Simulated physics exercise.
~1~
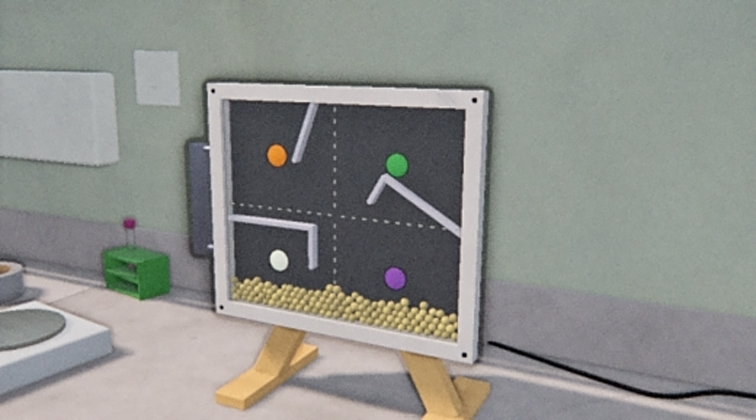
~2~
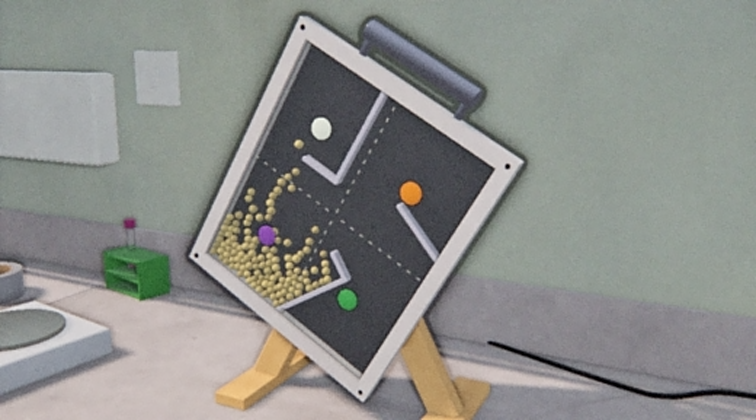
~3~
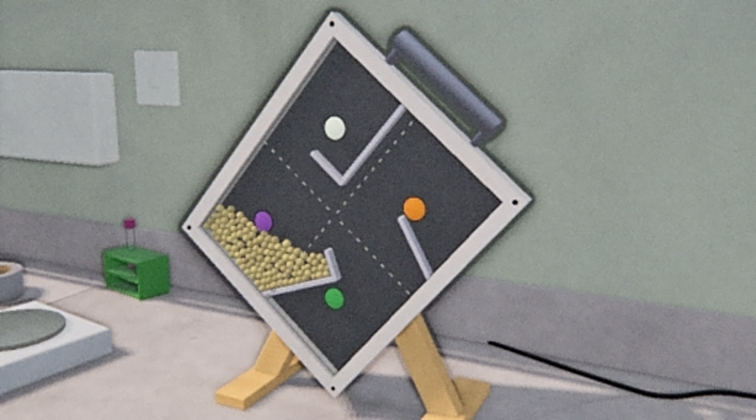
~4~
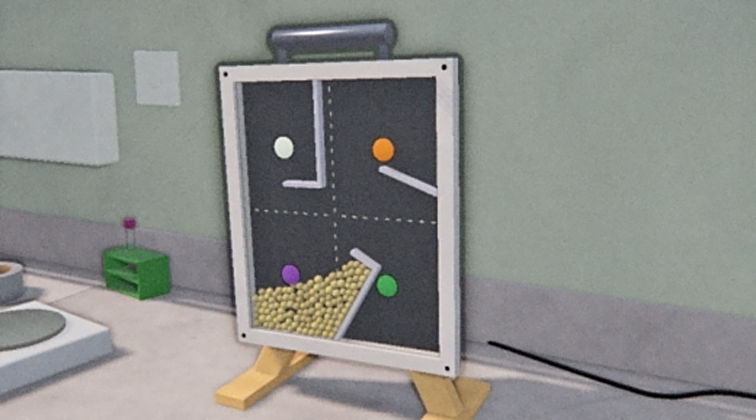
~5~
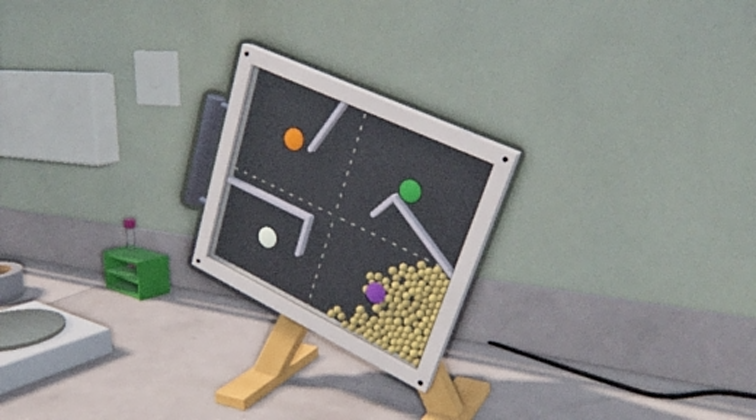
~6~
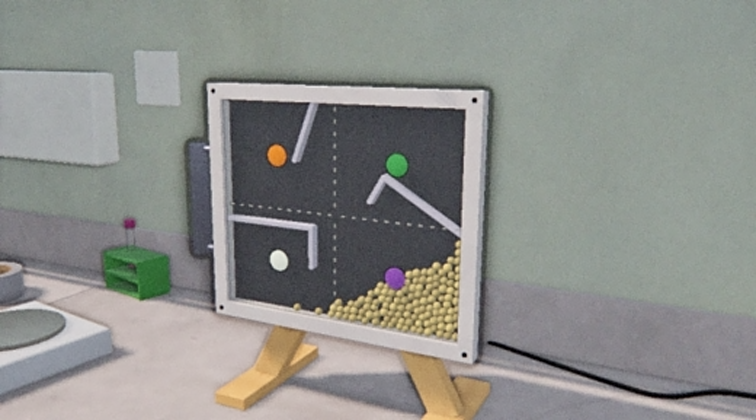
A flat, white-framed box of small yellowish beans turns clockwise on its wooden stand, tumbling them from an even bottom layer into a heap around the purple sticker, then swings back counterclockwise to level, leaving them sloped up against the right side, mostly in the purple quarter.
